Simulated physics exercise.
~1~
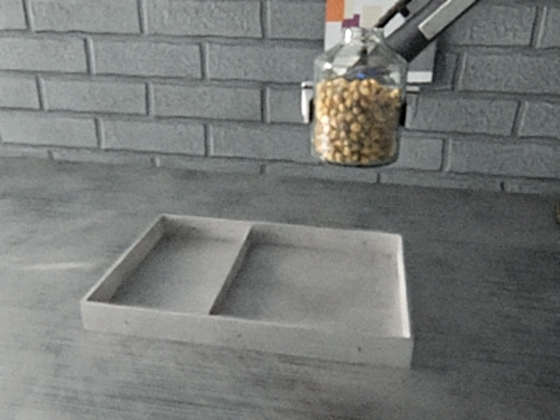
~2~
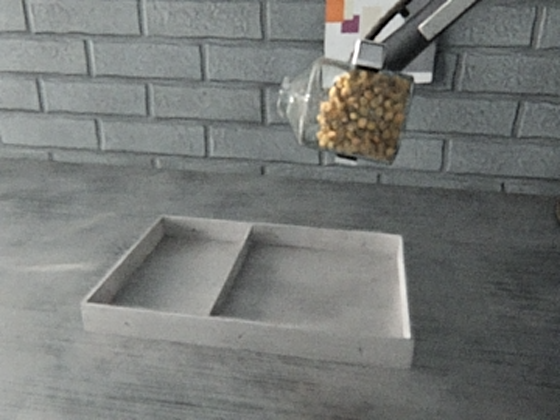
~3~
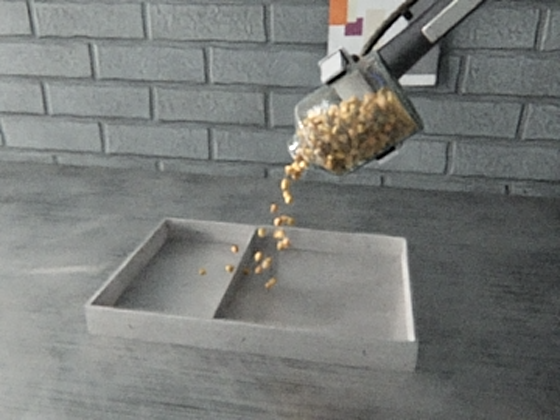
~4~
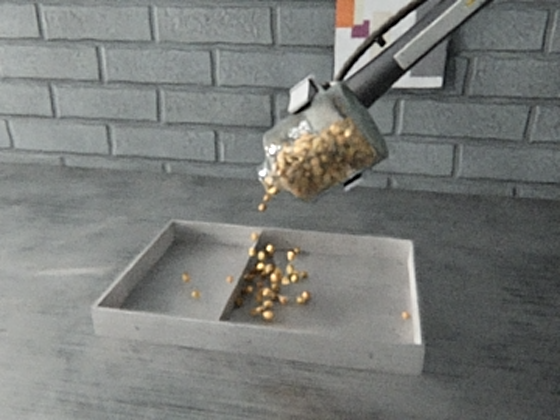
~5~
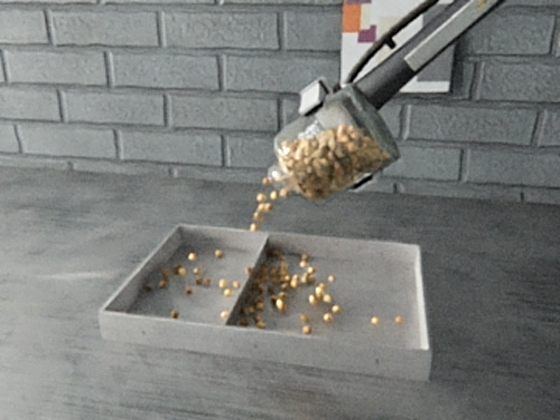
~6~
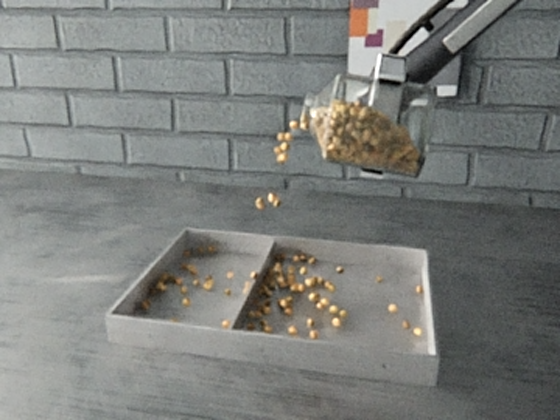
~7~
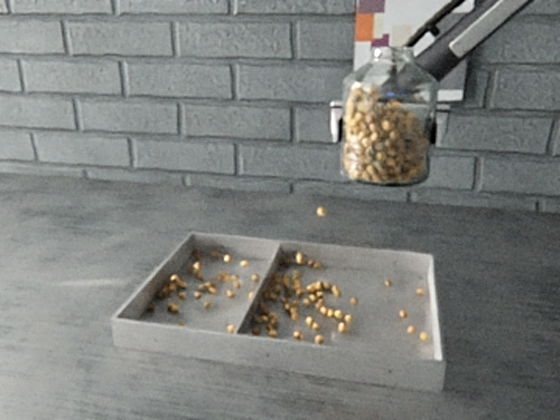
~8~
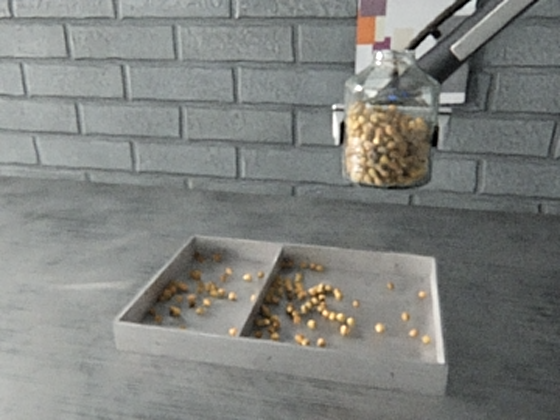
On a dark grey table top before a grey brick wall, seen from slightly above, a shallow pale grey tray split by a cross wall sits below a clear glass jar of golden chickpeas held by a dark mechanical arm. The arm tips the jar to the left until its mouth points downward. Chickpeas spill out in a thin stream, bouncing and scattering into both parts of the tray. The arm then turns the jar back as a few last pieces fall. It ends upright and still mostly full, with chickpeas strewn on both sides, more of them in the right part.
